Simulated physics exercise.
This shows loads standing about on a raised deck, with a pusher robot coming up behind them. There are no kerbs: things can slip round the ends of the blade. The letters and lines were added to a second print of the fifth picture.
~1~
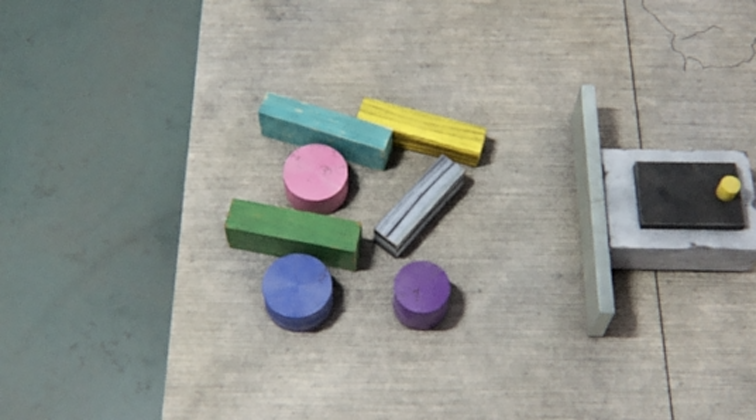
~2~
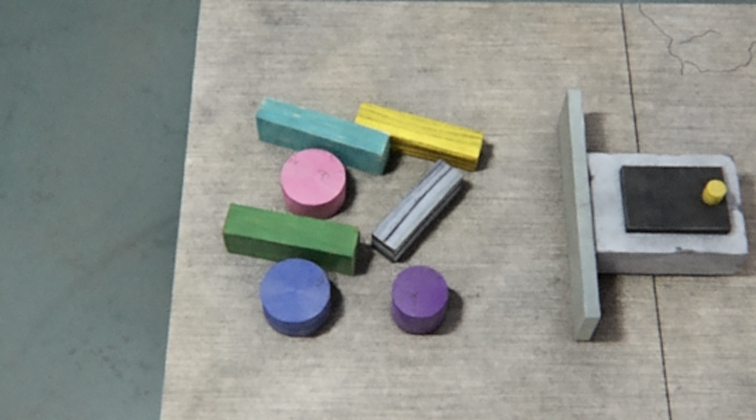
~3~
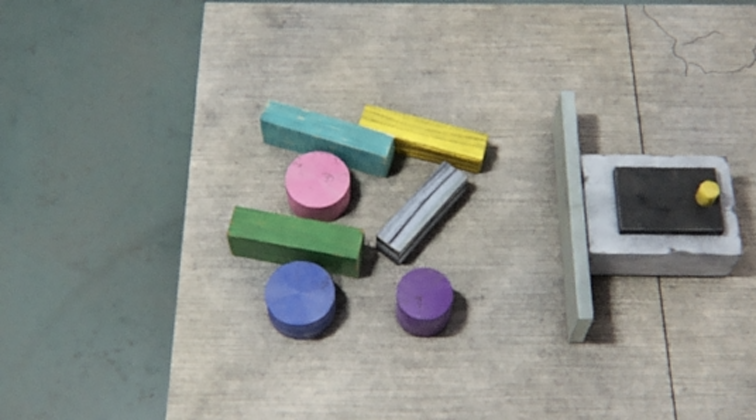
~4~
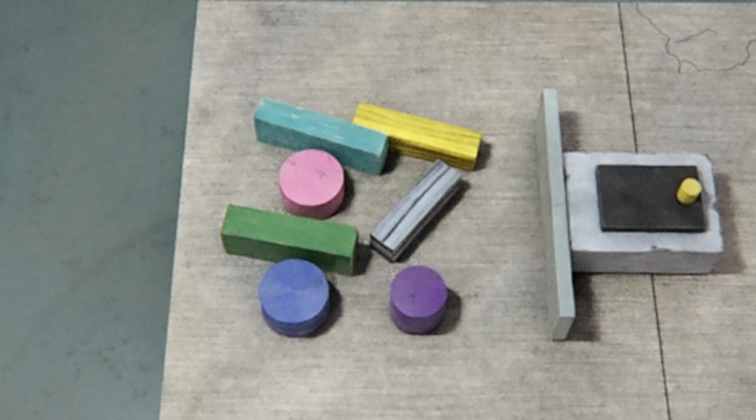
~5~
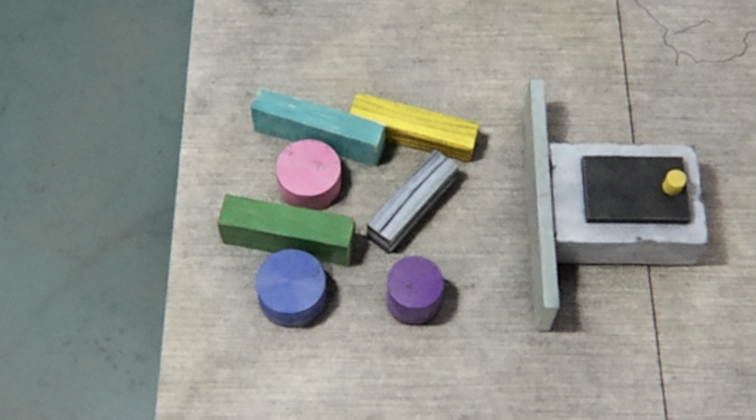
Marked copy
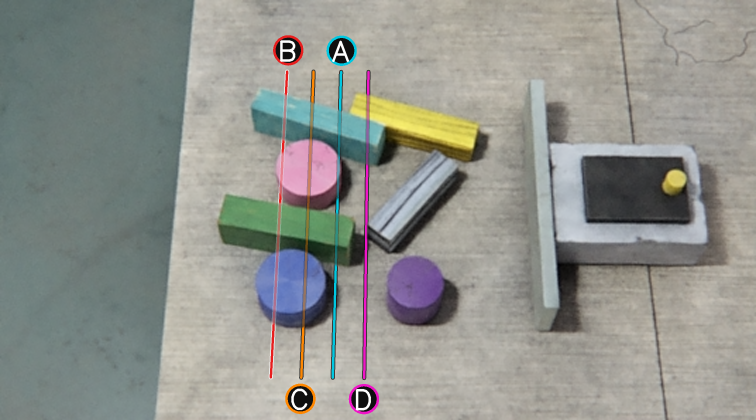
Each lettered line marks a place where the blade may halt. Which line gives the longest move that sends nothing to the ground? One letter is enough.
It should halt at B.
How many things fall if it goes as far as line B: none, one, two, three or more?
The count is none.
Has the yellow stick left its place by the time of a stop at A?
Yes.
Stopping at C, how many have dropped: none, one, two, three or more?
The count is none.
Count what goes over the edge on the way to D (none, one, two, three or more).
In all, none.
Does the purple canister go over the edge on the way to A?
No.
On the marked copy, A at (337, 214); B at (280, 214); C at (308, 214); D at (366, 214).
Following B. Soon after the start, robot (532, 187); yellow stick (373, 121); grey stick (399, 207).
Later, robot (435, 187); green bar (247, 232); blue canister (254, 288).
In the end, robot (367, 186); green bar (179, 237); blue canister (184, 287); nothing has fallen.
As for the rest, A is safe but short; C is safe but short; D is safe but short.
